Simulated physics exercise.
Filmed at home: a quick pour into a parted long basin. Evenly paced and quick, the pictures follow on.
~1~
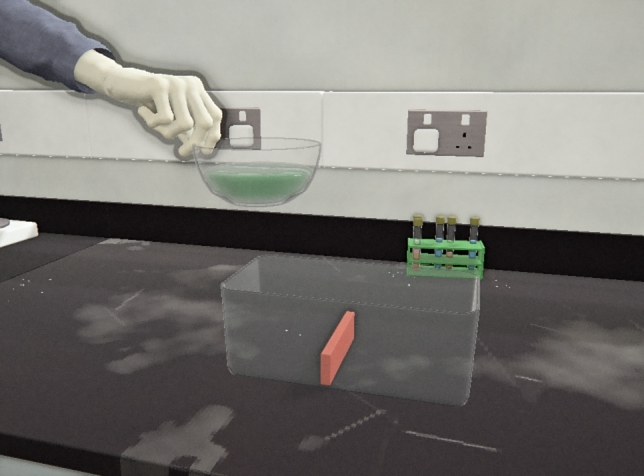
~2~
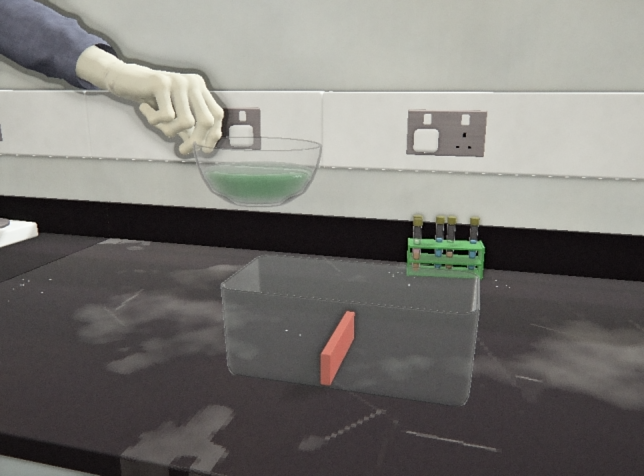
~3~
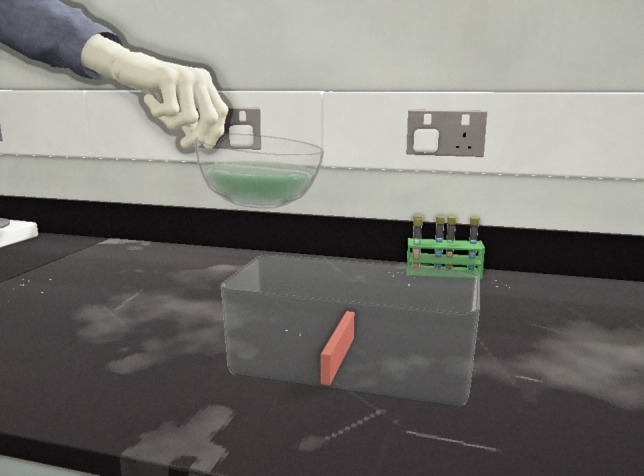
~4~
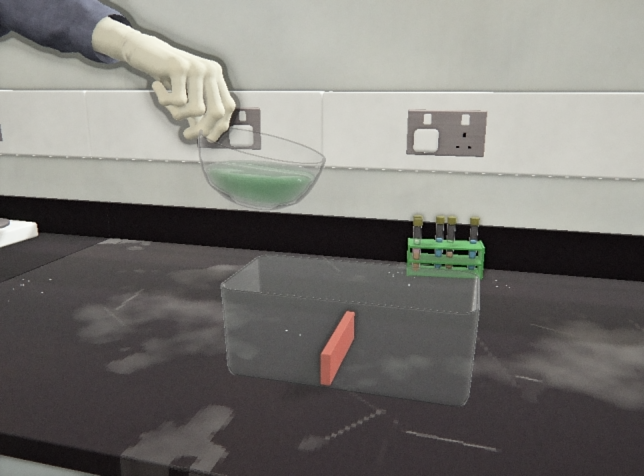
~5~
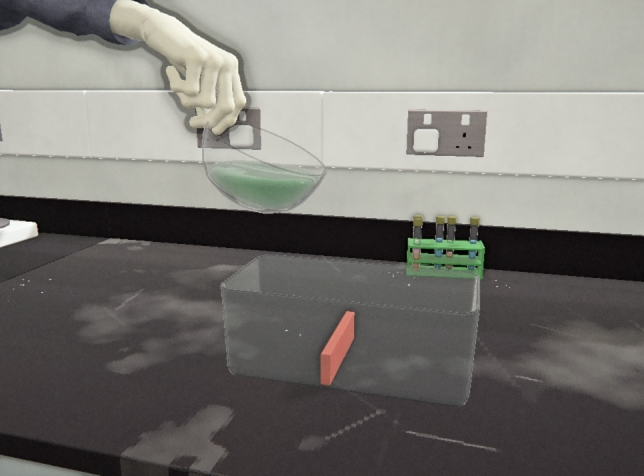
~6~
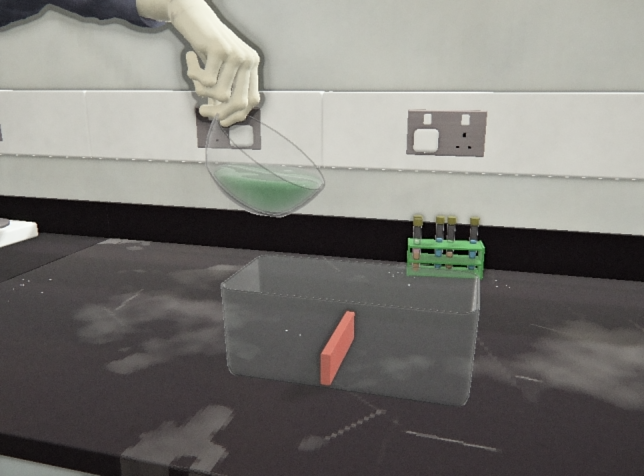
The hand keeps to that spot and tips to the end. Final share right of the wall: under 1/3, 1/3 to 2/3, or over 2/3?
1/3 to 2/3.
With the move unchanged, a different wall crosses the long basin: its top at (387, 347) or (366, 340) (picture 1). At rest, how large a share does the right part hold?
Note: Roughly 15 % in case one, 15 % in case two.
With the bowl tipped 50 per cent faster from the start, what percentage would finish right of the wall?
Roughly 45 percent.
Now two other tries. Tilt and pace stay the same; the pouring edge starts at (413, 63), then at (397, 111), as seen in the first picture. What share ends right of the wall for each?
About 70 and 85 per cent.
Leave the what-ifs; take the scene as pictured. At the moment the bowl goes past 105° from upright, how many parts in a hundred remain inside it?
Remaining share, estimated: 10 %.
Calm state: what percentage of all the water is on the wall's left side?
That works out near 45 in every hundred.
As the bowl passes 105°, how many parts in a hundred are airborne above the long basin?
It works out to about 25 percent.
A moment on, the bowl is tipped right over and 8 per cent is still to pour, 18 is left of the wall and 47 right of it.
Next, the bowl is tipped right over and 0 per cent is still to pour, 44 is left of the wall and 54 right of it.
Then the bowl is tipped right over and 0 per cent is still to pour, 43 is left of the wall and 55 right of it.
Later the bowl is tipped right over and 0 per cent is still to pour, 43 is left of the wall and 55 right of it.
Finally, 43 per cent lies left of the wall, 55 right of it and 2 outside.
